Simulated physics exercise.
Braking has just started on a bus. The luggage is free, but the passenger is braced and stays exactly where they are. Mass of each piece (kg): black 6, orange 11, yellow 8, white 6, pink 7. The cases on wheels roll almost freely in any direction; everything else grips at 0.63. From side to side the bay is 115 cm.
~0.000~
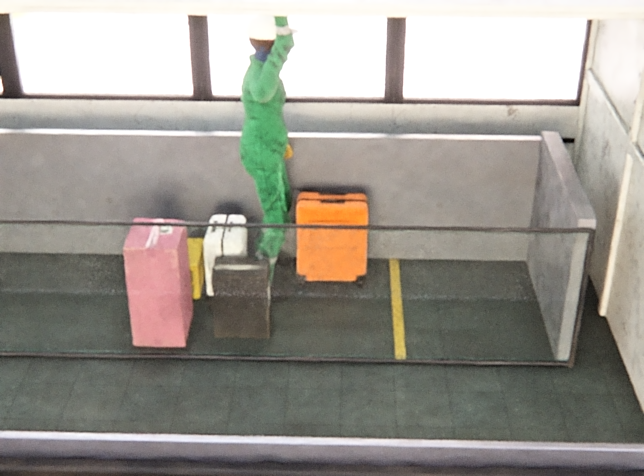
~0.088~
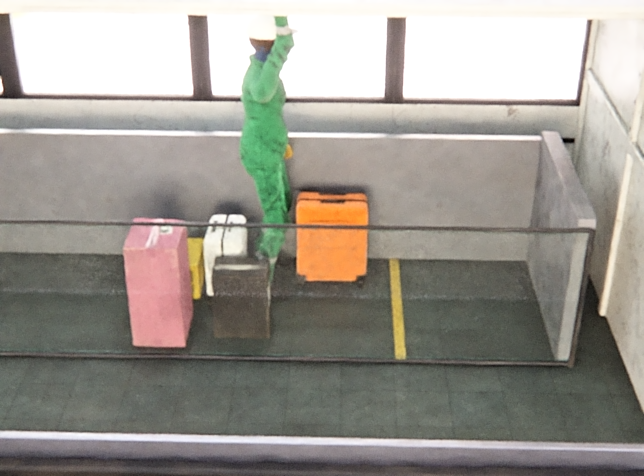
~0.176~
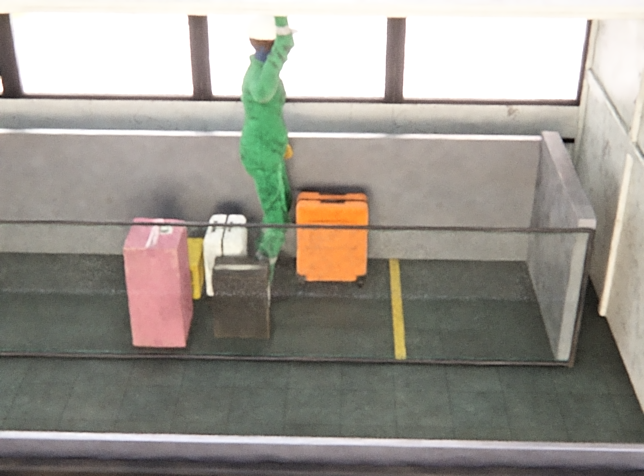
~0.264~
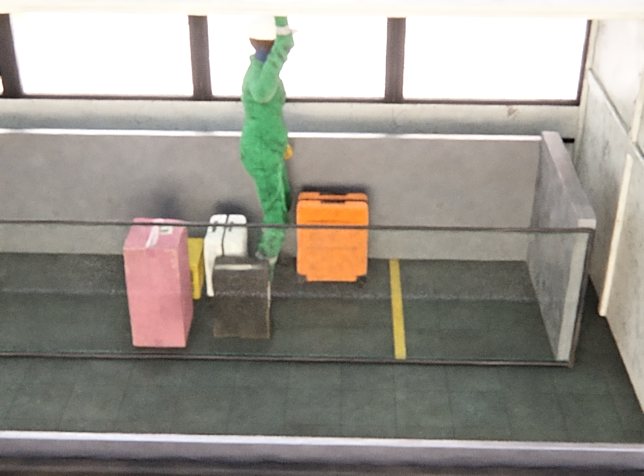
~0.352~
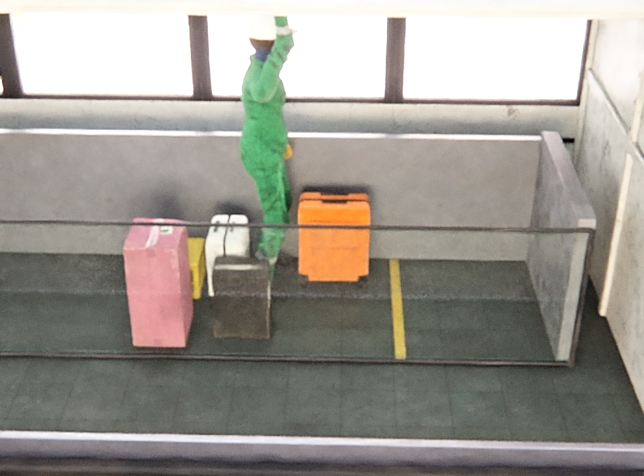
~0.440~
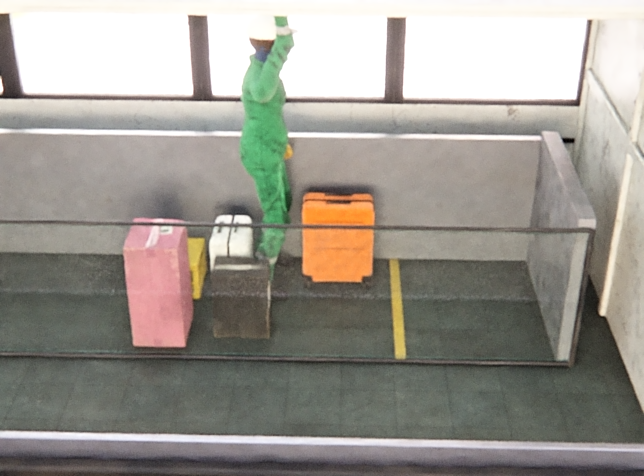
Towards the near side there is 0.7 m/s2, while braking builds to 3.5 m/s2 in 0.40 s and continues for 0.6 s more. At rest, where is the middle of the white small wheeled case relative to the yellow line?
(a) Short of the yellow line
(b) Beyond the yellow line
a.
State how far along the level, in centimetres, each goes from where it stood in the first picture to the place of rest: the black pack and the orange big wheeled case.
The black pack ends 0 away and the orange big wheeled case 110.
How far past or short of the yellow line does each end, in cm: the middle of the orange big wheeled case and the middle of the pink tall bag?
So the orange big wheeled case finishes 60 centimetres past while the pink tall bag stops 140 centimetres short.
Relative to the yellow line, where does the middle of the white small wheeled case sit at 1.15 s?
Short of it by around 100 cm.
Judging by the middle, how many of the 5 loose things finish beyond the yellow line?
By my count, 1 of them.
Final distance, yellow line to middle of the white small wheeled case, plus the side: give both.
It stops around 100 centimetres short of it.
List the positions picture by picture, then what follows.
The first frame shows white small wheeled case (227, 262), pink tall bag (160, 283).
The second frame shows white small wheeled case (227, 262), pink tall bag (160, 283).
The third frame shows white small wheeled case (227, 262), pink tall bag (160, 283).
The fourth frame shows white small wheeled case (227, 262), pink tall bag (160, 283).
The fifth frame shows white small wheeled case (229, 262), pink tall bag (160, 283).
The sixth frame shows white small wheeled case (233, 263), pink tall bag (160, 283).
After 0.75 s the white small wheeled case is 102 cm short of the yellow line, tilted 0°, near (236, 265) in the last picture's view; the pink tall bag 143 cm short of the yellow line, tilted 0°.
After 1.15 s the white small wheeled case is 102 cm short of the yellow line, tilted 0°, near (236, 265) in the last picture's view; the pink tall bag 143 cm short of the yellow line, tilted 0°.
After 1.65 s the white small wheeled case is 102 cm short of the yellow line, tilted 0°, near (236, 265) in the last picture's view; the pink tall bag 143 cm short of the yellow line, tilted 0°.
At rest, 1.9 s, black pack stops short of the yellow line; orange big wheeled case crosses the yellow line; yellow crate stops short of the yellow line; white small wheeled case stops short of the yellow line; pink tall bag stops short of the yellow line.
